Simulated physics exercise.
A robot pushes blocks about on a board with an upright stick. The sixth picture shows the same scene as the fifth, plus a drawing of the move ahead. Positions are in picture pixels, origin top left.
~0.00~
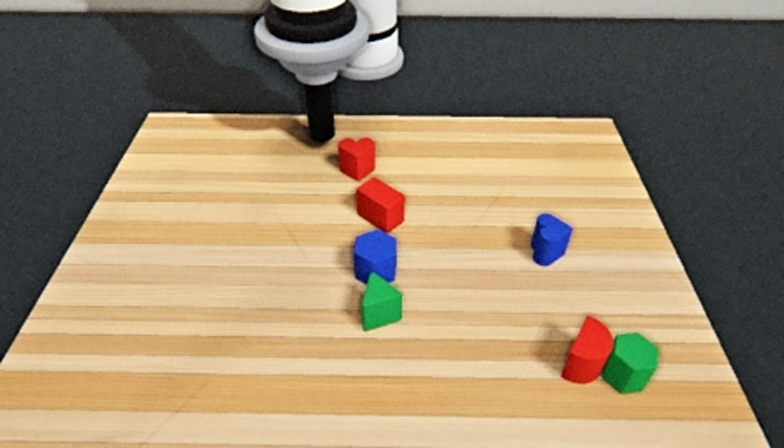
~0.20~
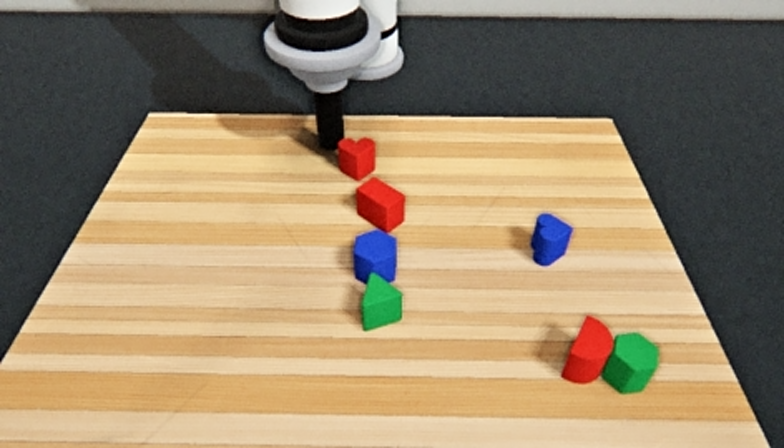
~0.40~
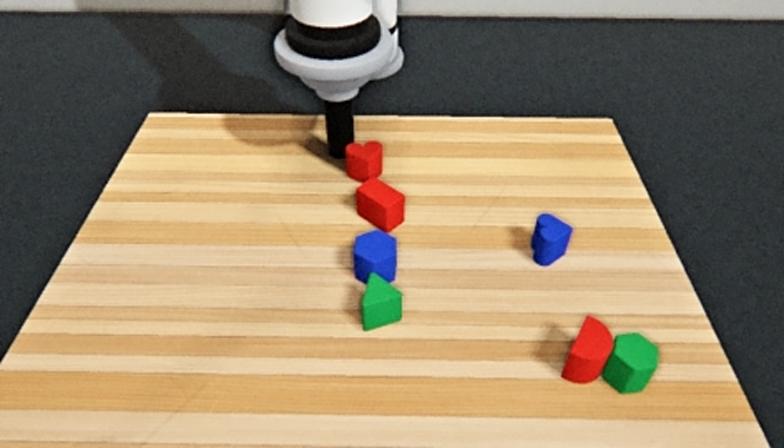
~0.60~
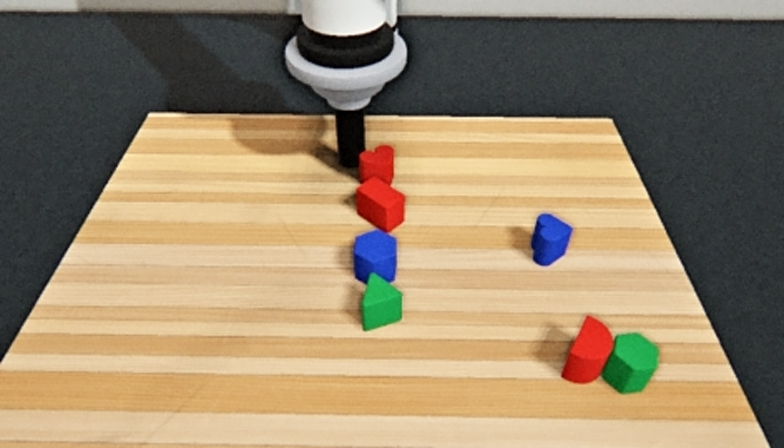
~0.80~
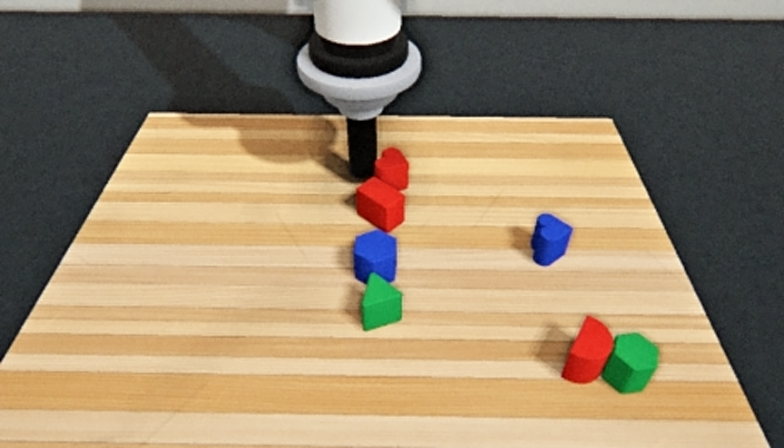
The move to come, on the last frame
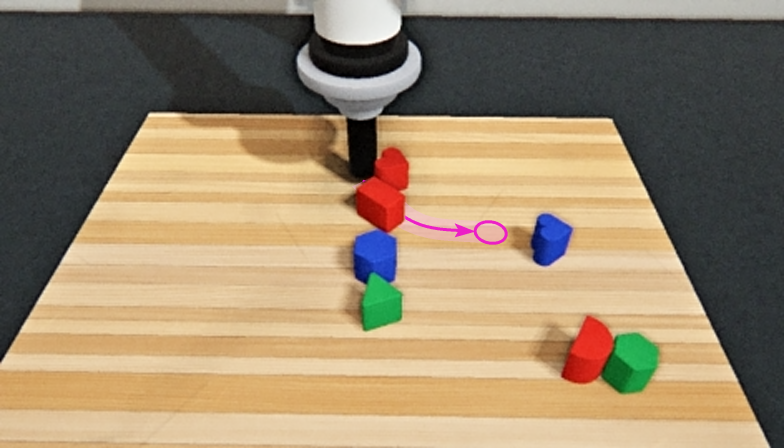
The footage shows a robot arm's black stick moving a short way right and toward the viewer across a wooden board, nudging the red heart block slightly in the same direction while the other red, blue and green blocks stay still.
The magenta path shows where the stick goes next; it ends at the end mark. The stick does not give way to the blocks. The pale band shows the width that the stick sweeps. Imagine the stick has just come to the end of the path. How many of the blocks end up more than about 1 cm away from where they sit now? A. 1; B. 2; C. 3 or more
The answer is B.
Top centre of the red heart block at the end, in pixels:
My estimate: (407, 165).
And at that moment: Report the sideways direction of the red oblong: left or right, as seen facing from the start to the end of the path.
It shifts to the right.
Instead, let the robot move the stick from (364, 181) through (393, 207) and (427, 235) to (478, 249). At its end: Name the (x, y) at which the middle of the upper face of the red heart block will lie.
It should be at about (408, 165).
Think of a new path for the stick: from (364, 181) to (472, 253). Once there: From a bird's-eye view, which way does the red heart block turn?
The turn is anti-clockwise.
The drawn path runs from (364, 181) via (393, 208) and (436, 228), ending at (491, 232).
On the path given first. One third of the way, stick (394, 197); red oblong (389, 209), turned 20° clockwise; red heart block (407, 165), turned 70° anticlockwise.
Two thirds of the way, stick (438, 217); blue six-sided block (372, 249); red oblong (396, 220), turned 65° clockwise; red heart block (407, 165), turned 70° anticlockwise.
At the end, stick (493, 221); blue six-sided block (372, 249); red oblong (396, 220), turned 65° clockwise; red heart block (407, 165), turned 70° anticlockwise; blue heart block not moved.
